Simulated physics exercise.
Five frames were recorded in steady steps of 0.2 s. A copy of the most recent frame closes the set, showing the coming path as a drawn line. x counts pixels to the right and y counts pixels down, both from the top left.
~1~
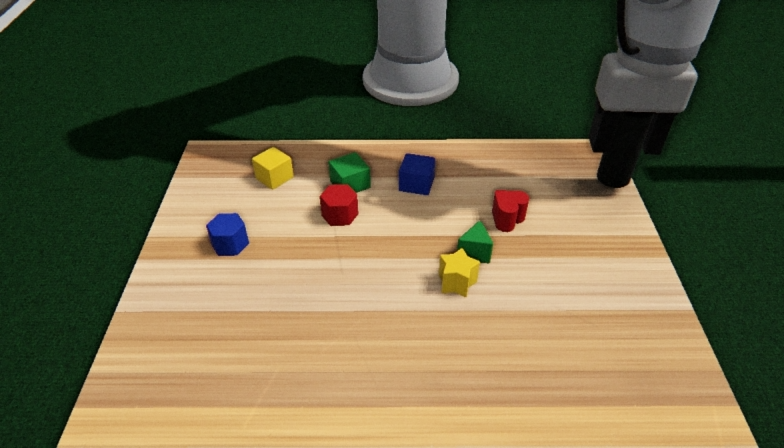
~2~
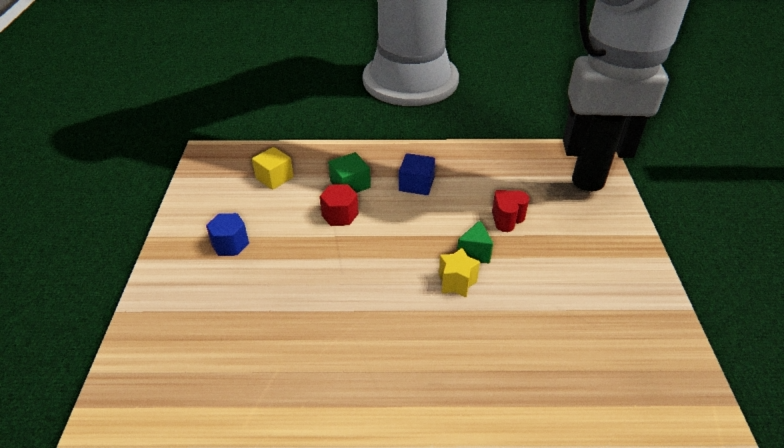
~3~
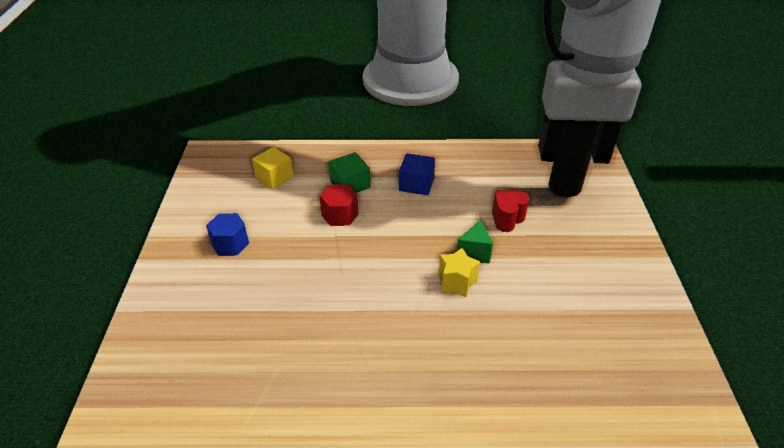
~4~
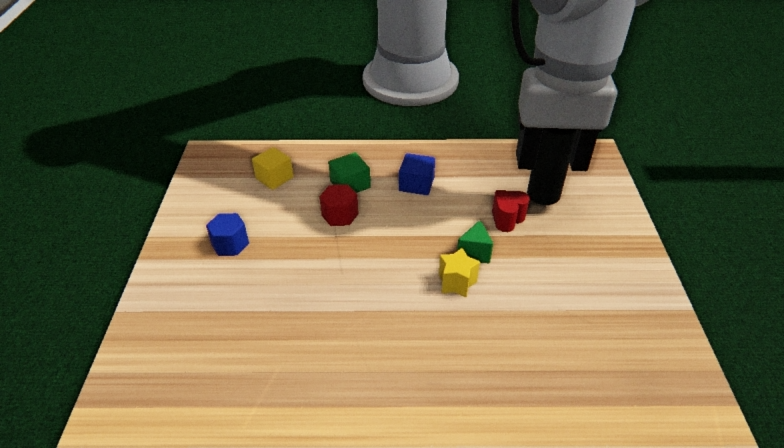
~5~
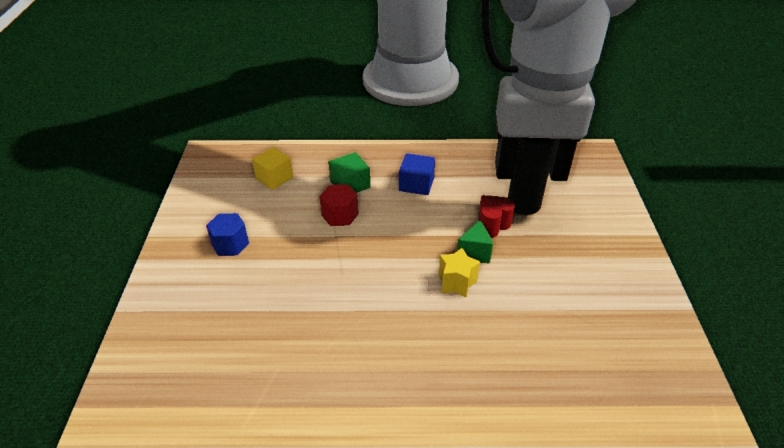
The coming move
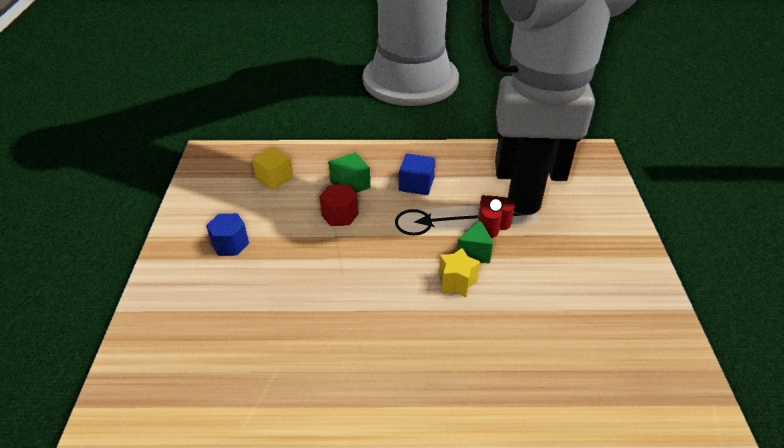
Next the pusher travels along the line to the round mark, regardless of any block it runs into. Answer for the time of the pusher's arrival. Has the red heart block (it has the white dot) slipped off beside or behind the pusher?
That would be a yes.
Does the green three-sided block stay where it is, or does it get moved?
It does get moved.
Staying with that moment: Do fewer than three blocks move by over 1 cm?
Yes, that is what happens.
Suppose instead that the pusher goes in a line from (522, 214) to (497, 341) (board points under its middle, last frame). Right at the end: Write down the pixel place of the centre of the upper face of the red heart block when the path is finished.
It will likely be found at (485, 217).
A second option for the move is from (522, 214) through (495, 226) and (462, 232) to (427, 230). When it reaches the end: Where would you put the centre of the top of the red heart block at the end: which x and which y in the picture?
I expect it at (393, 215).
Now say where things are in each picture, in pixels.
The first picture shows tip of the pusher (613, 178), middles of tops, blue square (417, 164), yellow star block (459, 262), green three-sided block (477, 234), red heart block (511, 199).
The second picture shows pusher (588, 182), nothing pushed.
The third picture shows pusher (565, 187), nothing pushed.
The fourth picture shows pusher (544, 195), nothing pushed.
The fifth picture shows pusher (524, 204), blue square (417, 164), yellow star block (459, 262), green three-sided block (477, 234), red heart block (496, 205).
The line goes from (522, 214) to (413, 222); the dot is on the red heart block.
On the path given first. One third of the way, pusher (486, 207); yellow star block (459, 266); green three-sided block (469, 237), turned 40° anticlockwise; red heart block (460, 211), turned 15° anticlockwise.
Two thirds of the way, pusher (450, 209); yellow star block (461, 267), turned 15° clockwise; green three-sided block (462, 238), turned 75° anticlockwise; red heart block (432, 219), turned 50° anticlockwise.
At the end, pusher (414, 212); blue square unmoved; yellow star block (461, 267), turned 15° clockwise; green three-sided block (462, 238), turned 75° anticlockwise; red heart block (416, 225), turned 120° anticlockwise.
